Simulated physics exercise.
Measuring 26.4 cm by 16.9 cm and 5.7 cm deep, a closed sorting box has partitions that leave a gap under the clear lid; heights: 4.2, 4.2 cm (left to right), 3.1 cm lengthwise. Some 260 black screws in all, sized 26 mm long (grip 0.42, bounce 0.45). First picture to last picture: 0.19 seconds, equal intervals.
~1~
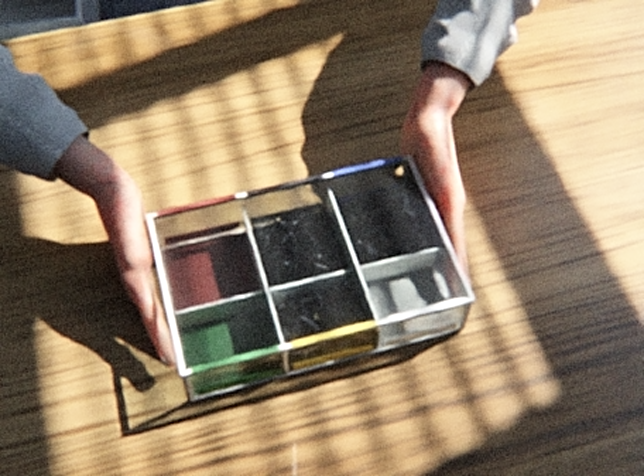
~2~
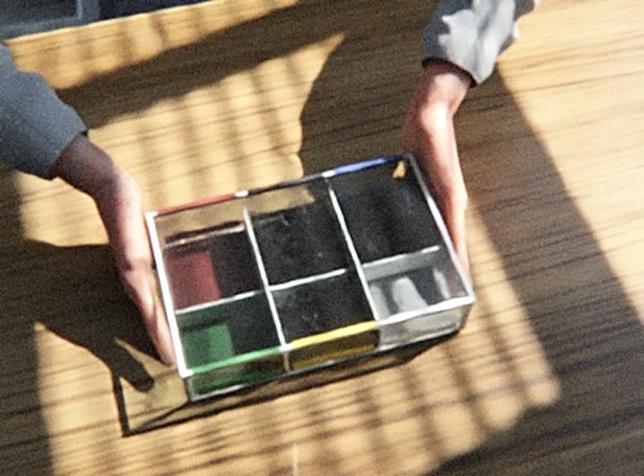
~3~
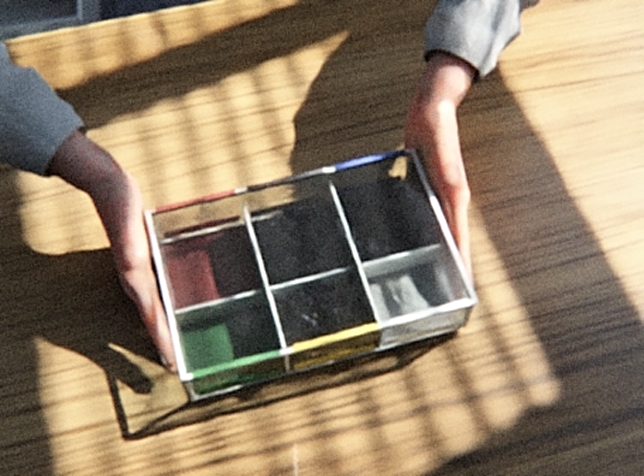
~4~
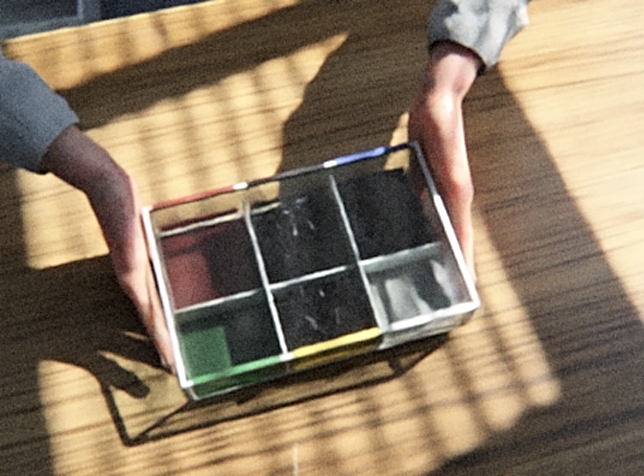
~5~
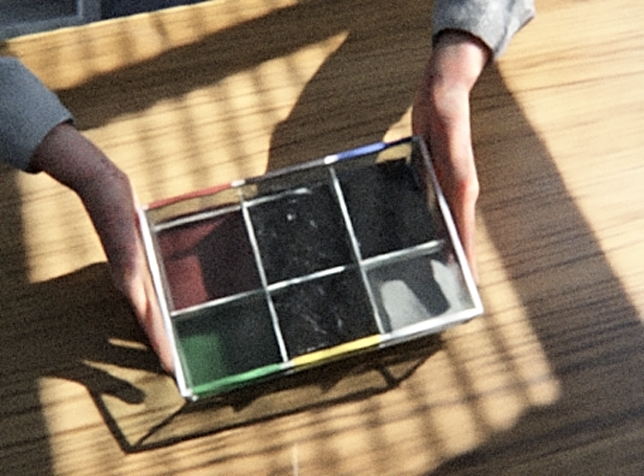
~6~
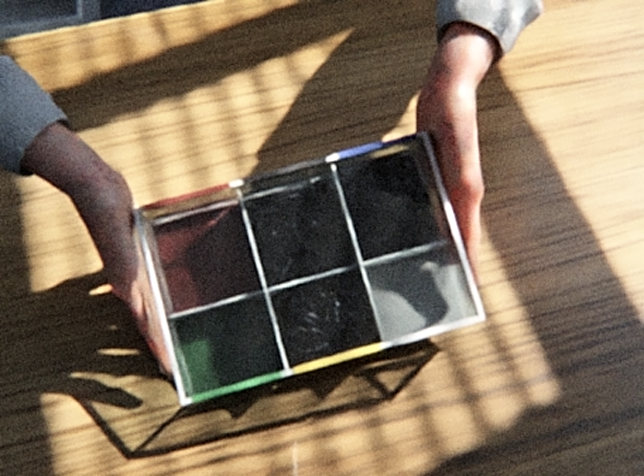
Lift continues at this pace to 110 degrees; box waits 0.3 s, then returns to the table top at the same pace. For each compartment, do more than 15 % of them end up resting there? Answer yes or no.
Red: No, blue: No, green: No, yellow: Yes, white: Yes, black: No.
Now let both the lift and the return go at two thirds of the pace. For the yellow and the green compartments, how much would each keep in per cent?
Then the yellow compartment would hold 60 per cent and the green one 5 per cent.
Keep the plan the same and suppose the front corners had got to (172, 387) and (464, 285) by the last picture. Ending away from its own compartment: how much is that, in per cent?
Roughly 35 per cent.
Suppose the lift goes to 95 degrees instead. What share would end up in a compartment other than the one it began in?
Result: Some 60 %.
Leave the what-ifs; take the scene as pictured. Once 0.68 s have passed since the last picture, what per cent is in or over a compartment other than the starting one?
About 55 percent.
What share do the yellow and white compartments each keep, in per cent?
Yellow: 60; white: 30.
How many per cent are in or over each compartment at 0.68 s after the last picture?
Red 0, blue 5, green 5, yellow 55, white 25, black 10.
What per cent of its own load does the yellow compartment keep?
I'd put it at roughly 100 per cent.
Then, 0.68 s after the last picture, tilt 110 degrees; blue 5 %, green 5 %, yellow 55 %, white 25 %, black 10 %.
Then, 1.13 s after the last picture, tilt 61 degrees; blue 5 %, green 5 %, yellow 55 %, white 30 %, black 5 %.
Then, 1.66 s after the last picture, tilt 0 degrees; blue 5 %, green 5 %, yellow 60 %, white 30 %, black 5 %.
In the end, red 0 %, blue 5 %, green 5 %, yellow 60 %, white 30 %, black 5 %.
